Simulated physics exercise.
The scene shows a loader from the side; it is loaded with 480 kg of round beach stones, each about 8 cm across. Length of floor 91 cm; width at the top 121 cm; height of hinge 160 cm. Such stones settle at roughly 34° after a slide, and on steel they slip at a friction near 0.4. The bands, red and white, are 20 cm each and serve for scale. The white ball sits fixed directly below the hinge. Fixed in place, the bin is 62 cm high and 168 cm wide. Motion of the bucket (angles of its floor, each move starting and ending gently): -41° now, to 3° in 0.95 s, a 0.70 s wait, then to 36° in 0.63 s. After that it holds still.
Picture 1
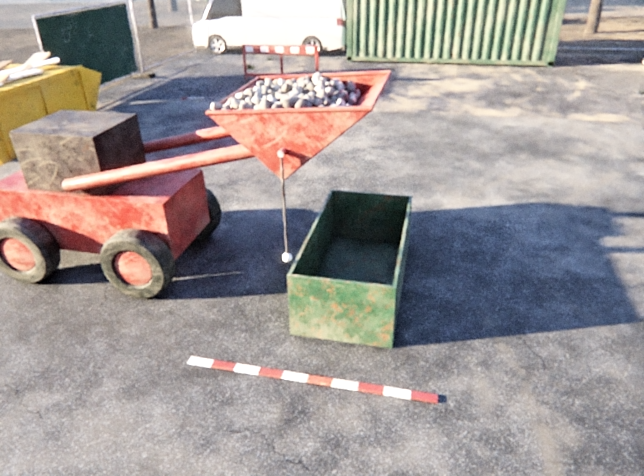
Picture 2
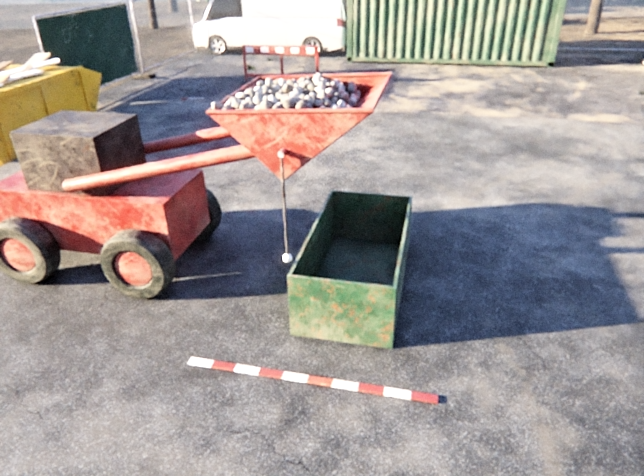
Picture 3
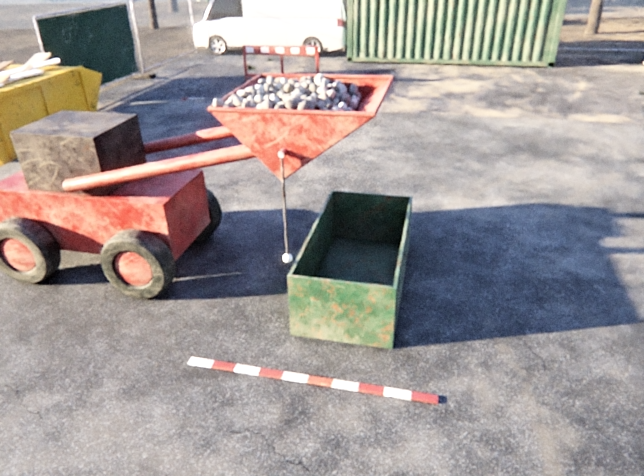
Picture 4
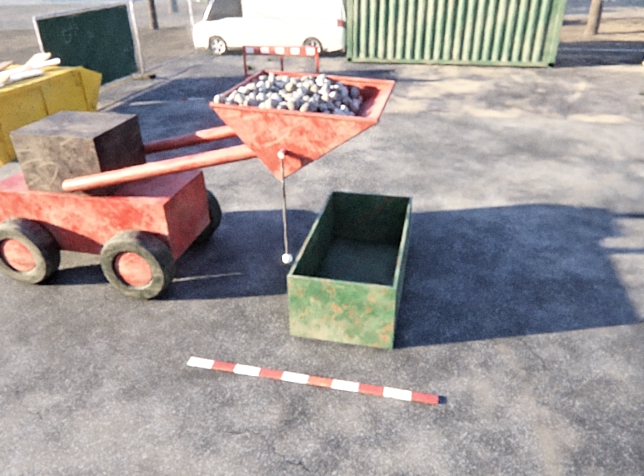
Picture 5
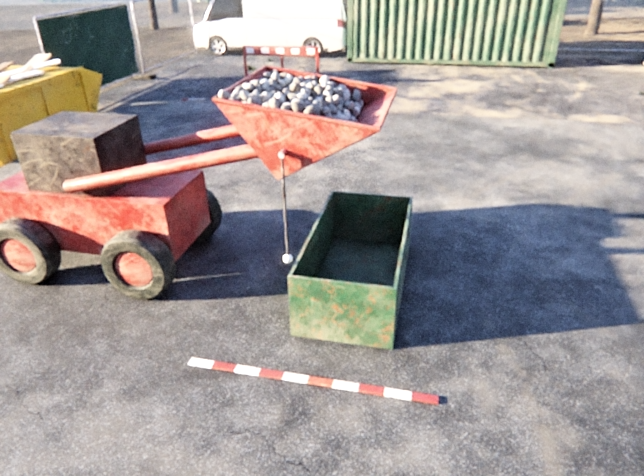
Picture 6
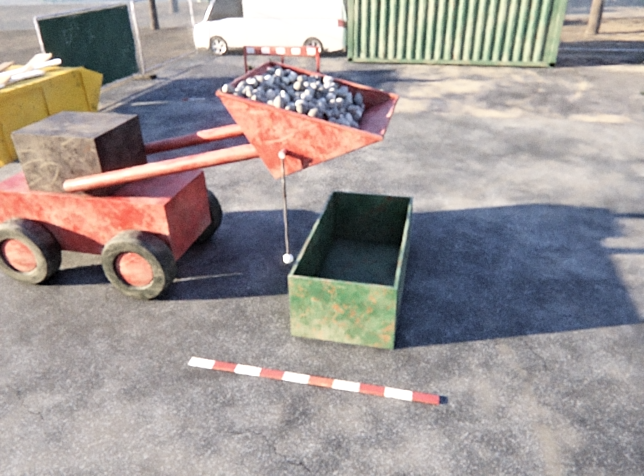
A red loader held a bucket heaped with round grey stones above an open green bin, and the bucket slowly tilted, its right edge dipping a little as the stones shifted slightly inside.
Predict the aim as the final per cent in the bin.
The final share is about 60 per cent.
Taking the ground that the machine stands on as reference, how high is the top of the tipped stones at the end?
Some 30 cm above that level.
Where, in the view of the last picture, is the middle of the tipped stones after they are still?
The middle should be near (388, 282).
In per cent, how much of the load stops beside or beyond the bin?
Close to 40 per cent of it.
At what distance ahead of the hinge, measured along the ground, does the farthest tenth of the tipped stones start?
Close to 180 cm from the hinge.
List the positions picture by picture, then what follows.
The first frame shows lip at (372, 109), floor tilted -41°, highest stones at (309, 86).
The second frame shows lip at (373, 111), floor tilted -40°, highest stones at (310, 87).
The third frame shows lip at (375, 115), floor tilted -38°, highest stones at (299, 87).
The fourth frame shows lip at (377, 122), floor tilted -34°, highest stones at (284, 84).
In the fifth frame, the bucket is at -29°, its lip at (380, 130); the top of the load is at (272, 81).
The sixth frame shows lip at (382, 139), floor tilted -24°, highest stones at (272, 76).
A little later the floor is at -4°; 100 % in the bucket; the foremost stones are at (353, 145).
Then the floor is at 3°; 100 % in the bucket; the foremost stones are at (379, 145).
Later still the floor is at 36°; 13 % in the bucket, 60 % in the bin, 27 % beside or beyond the bin; the foremost stones are at (511, 307).
In the end the floor is at 36°; 0 % in the bucket, 62 % in the bin, 38 % beside or beyond the bin; the foremost stones are at (630, 325).
